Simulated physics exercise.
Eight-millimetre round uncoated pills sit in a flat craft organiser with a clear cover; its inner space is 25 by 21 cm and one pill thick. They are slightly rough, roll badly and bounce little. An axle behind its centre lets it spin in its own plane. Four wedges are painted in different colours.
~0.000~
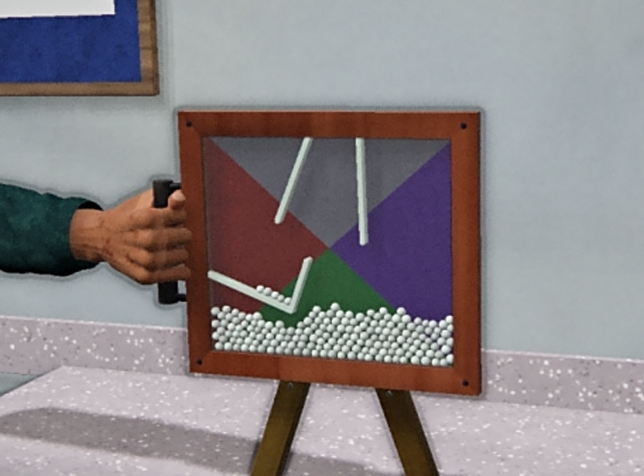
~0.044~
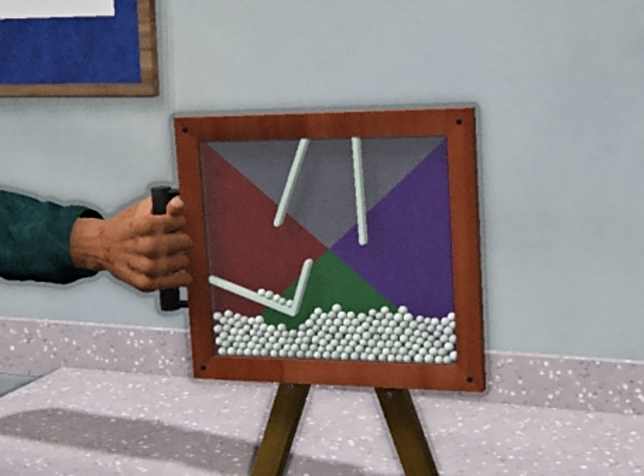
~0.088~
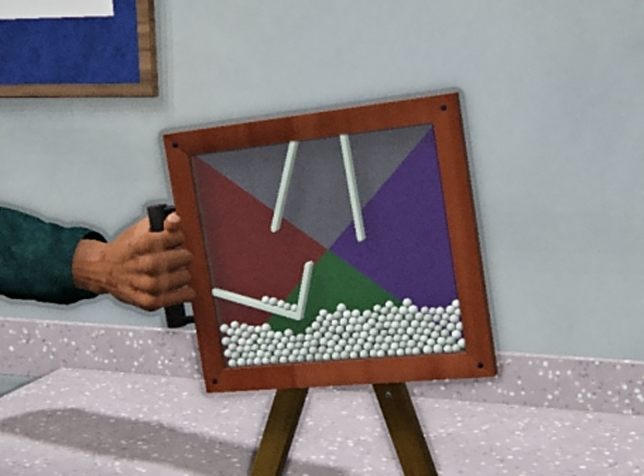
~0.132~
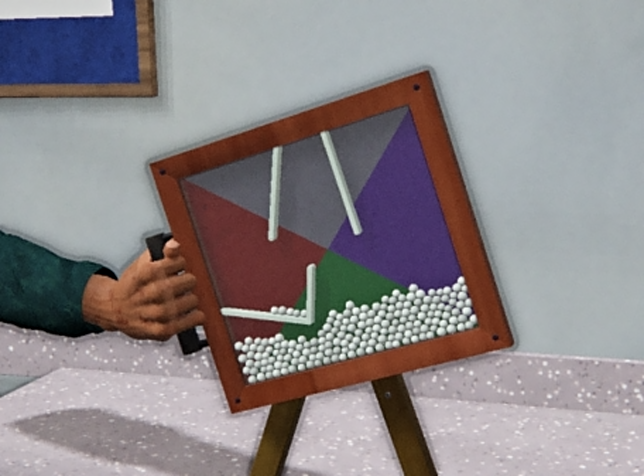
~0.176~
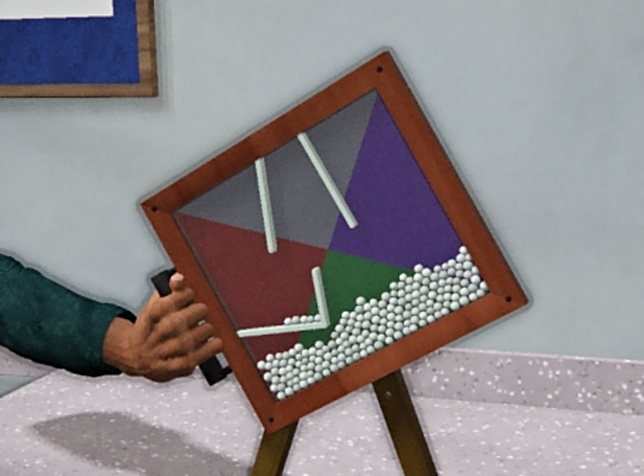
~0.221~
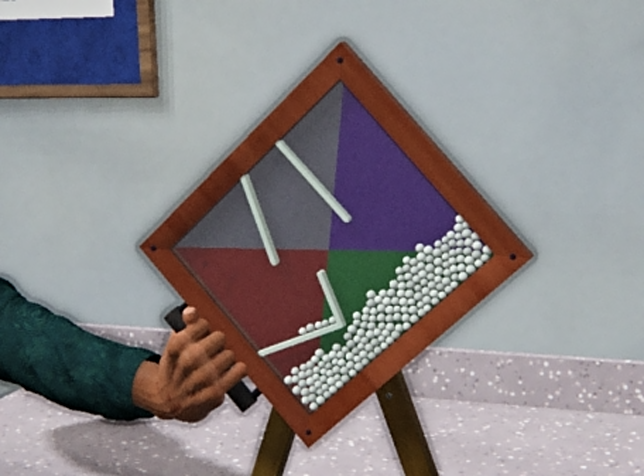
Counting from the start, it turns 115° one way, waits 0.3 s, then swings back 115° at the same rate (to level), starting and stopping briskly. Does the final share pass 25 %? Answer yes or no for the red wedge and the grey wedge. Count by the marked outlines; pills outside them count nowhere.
Red: Yes; grey: No.
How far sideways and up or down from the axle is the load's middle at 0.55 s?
About 7 cm right and 1 cm below.
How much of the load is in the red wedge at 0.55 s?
Roughly 20 per cent.
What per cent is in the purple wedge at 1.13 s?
Some 0 per cent.
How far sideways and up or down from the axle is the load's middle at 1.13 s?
About 1 cm left and 7 cm below.
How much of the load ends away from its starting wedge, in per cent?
About 40 per cent.
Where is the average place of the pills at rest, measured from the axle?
About 6 cm left and 7 cm below.
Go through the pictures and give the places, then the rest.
Level; about 180 pills; pills centred (334, 335); top one (261, 290); red (249, 245), purple (413, 252), green (331, 321), grey (327, 174), in the first frame.
Turned 2° anticlockwise; pills centred (336, 336); top one (262, 293), in the second frame.
Turned 8° anticlockwise; pills centred (344, 336); top one (457, 305); wall ends (309, 265), (361, 238), (275, 229), in the third frame.
Turned 17° anticlockwise; pills centred (357, 333); top one (462, 281), in the fourth frame.
Turned 30° anticlockwise; pills centred (372, 326); top one (465, 251), in the fifth frame.
Turned 42° anticlockwise; pills centred (387, 316); top one (460, 219); red (271, 303), purple (389, 193), green (378, 307), grey (280, 194), in the sixth frame.
After 0.55 s, it stands 115° anticlockwise; the pills' middle is 7 cm right of and 1 cm below the centre; red 20 %, purple 5 %, green 65 %, grey 10 %.
After 1.13 s, it stands 57° anticlockwise; the pills' middle is 1 cm left of and 7 cm below the centre; red 35 %, green 45 %, grey 15 %.
After 1.41 s, it stands level; the pills' middle is 6 cm left of and 6 cm below the centre; red 45 %, green 55 %.
Settled by 2.3 s, it stands level; red 45 %, purple 0 %, green 55 %, grey 0 %.
